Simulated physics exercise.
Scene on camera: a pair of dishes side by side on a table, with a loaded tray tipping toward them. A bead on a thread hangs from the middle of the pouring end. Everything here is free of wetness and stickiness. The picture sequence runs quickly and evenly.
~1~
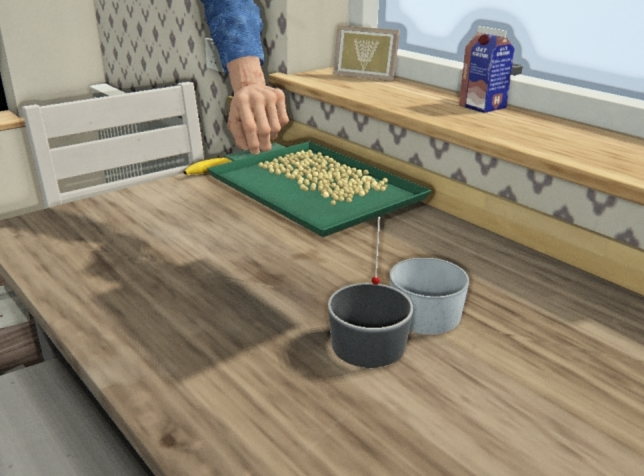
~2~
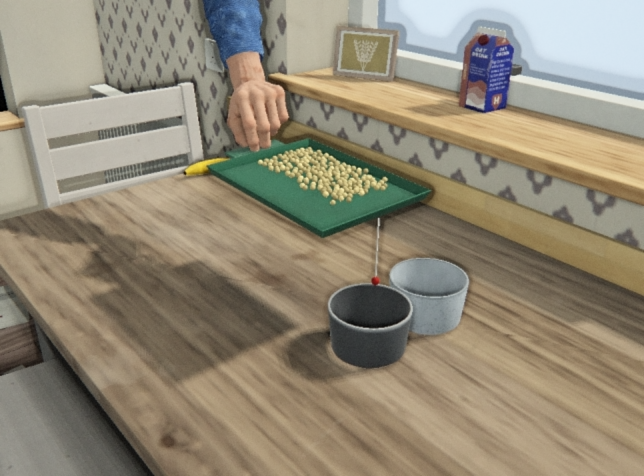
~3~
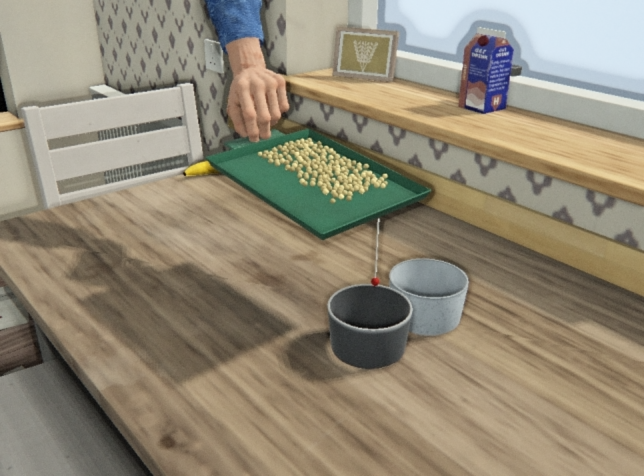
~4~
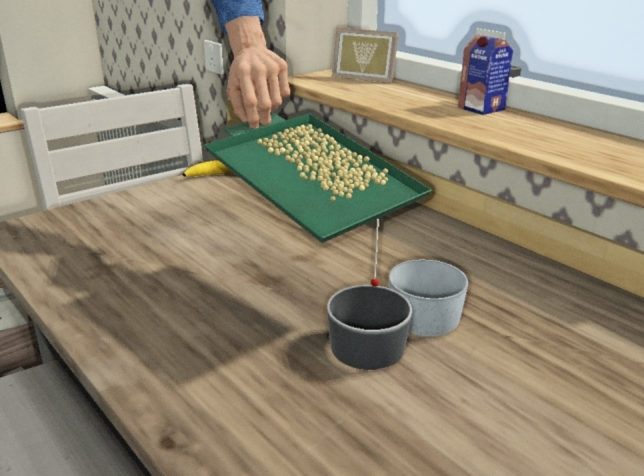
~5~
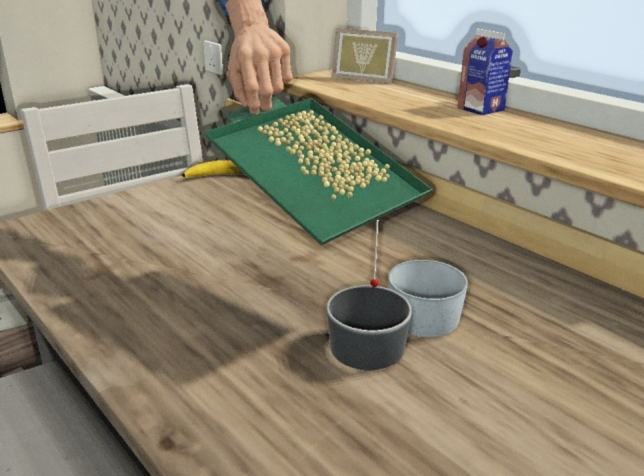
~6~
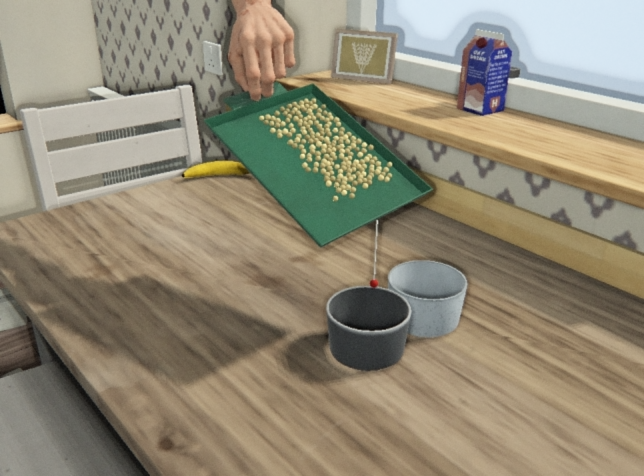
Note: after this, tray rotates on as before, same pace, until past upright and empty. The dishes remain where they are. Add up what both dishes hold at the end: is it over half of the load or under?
The dishes will gather a lesser portion.
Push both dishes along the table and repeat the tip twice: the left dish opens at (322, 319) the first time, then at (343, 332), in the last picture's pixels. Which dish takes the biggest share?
It comes out as the one to the left in the first try and the one to the left in the second.
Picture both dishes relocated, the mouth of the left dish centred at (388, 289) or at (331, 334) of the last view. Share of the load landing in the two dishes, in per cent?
Roughly 10% first, roughly 80% second.
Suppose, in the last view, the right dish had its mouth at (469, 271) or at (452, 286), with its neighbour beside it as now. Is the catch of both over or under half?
First try: Lower than half; second try: Lower than half.
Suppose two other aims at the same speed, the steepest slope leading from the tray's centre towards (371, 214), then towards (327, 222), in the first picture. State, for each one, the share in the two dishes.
First case about 60 percent; second case about 20 percent.
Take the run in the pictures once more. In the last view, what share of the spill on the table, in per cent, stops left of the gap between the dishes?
About 70 percent.
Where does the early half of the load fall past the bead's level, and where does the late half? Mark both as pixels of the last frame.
About (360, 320), and after that about (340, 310).
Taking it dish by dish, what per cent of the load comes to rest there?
Left dish: Around 30 in a hundred; right dish: Around 0 in a hundred.
Just after the last frame, tray tipped steeply; roughly a third on the tray; about a tenth in the left dish; about a tenth outside both; roughly half in the air.
A moment on, tray tipped past a quarter turn; roughly a third in the left dish; just a few in the right dish; roughly two thirds outside both; just a few in the air.
Further on, tray tipped past a quarter turn; roughly a third in the left dish; just a few in the right dish; roughly two thirds outside both.
When it is over, tray tipped past a quarter turn; roughly a third in the left dish; just a few in the right dish; roughly two thirds outside both.
